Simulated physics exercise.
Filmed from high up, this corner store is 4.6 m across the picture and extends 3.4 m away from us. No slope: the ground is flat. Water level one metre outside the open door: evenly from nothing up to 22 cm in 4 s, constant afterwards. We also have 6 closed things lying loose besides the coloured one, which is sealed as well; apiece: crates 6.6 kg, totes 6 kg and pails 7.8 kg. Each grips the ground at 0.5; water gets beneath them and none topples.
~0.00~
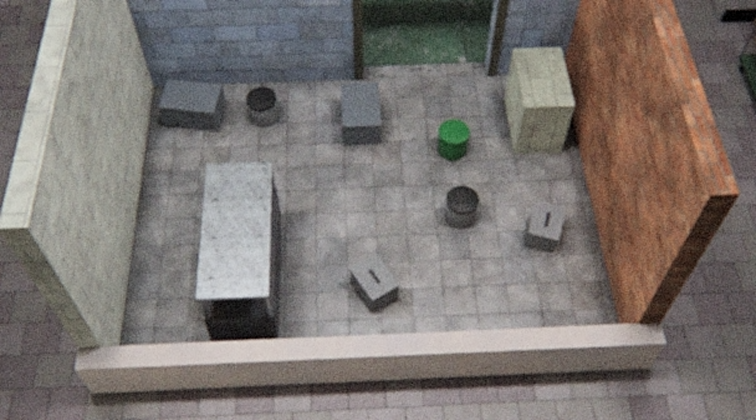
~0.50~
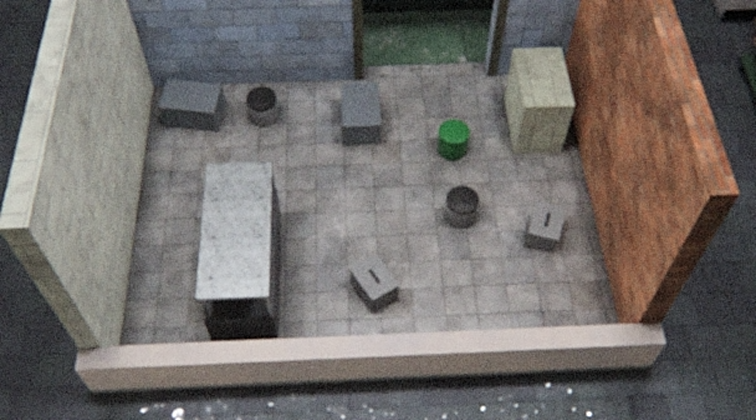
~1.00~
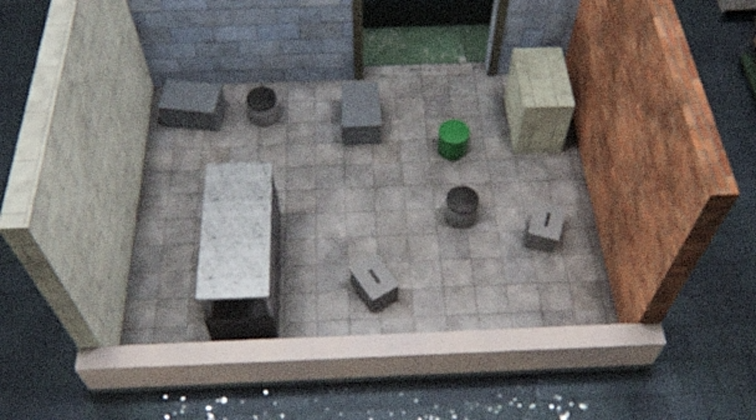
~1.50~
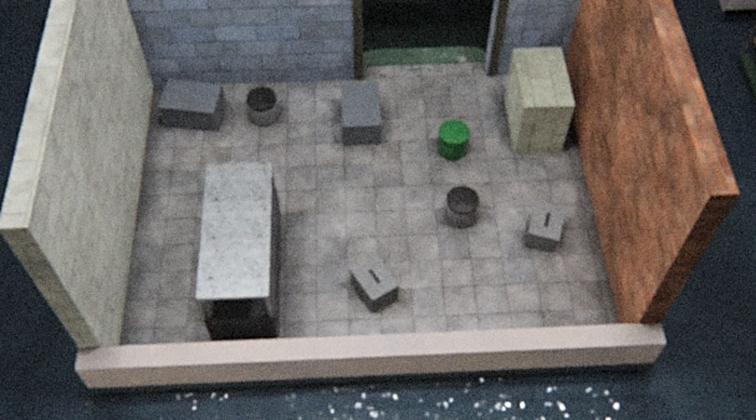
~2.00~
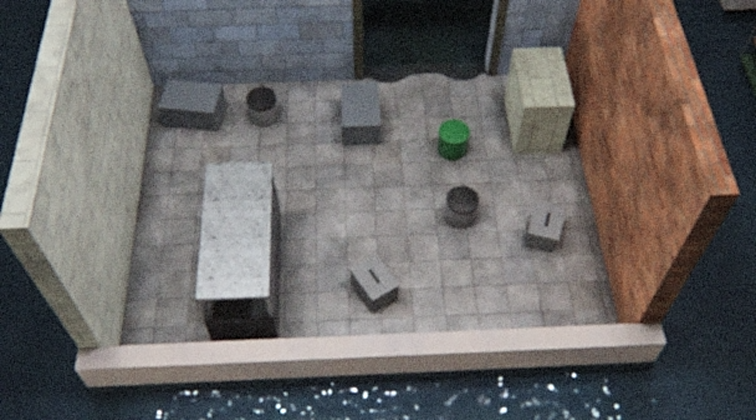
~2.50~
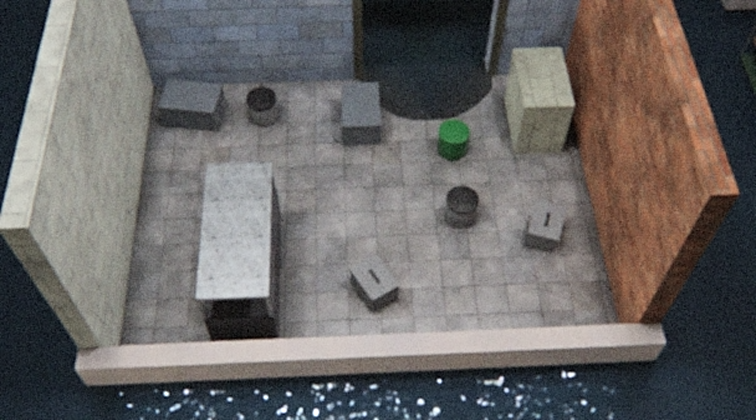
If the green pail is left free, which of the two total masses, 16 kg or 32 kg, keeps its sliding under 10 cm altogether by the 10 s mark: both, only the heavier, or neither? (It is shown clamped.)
Only the heavier.
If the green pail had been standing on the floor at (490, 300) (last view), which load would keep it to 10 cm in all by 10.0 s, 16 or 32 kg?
Both loads work.
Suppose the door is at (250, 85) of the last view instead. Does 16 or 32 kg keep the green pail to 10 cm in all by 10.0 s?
If so, even the lighter mass works.
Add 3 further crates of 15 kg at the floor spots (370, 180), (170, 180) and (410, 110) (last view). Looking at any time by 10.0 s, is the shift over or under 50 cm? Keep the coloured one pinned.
In the order given, beyond the mark, then within the mark, and last beyond the mark.
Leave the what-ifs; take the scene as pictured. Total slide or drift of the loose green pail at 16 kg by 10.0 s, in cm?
Around 40 centimetres in total.
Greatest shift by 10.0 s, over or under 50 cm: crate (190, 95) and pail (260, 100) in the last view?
In that order: Under, under.
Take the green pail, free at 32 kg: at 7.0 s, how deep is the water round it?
About 10 cm.
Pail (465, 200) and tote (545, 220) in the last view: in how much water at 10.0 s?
Close to 12 and 15 centimetres.
After 3.5 s the green pail would be 0 cm from its start with 16 kg and 0 cm from its start with 32 kg; 5 cm of water round it then.
After 4.5 s the green pail would be 1 cm from its start with 16 kg and 0 cm from its start with 32 kg; 8 cm of water round it then.
After 7.0 s the green pail would be 31 cm from its start with 16 kg and 0 cm from its start with 32 kg; 10 cm of water round it then.
After 10.0 s the green pail would be 37 cm from its start with 16 kg and 0 cm from its start with 32 kg; 13 cm of water round it then.
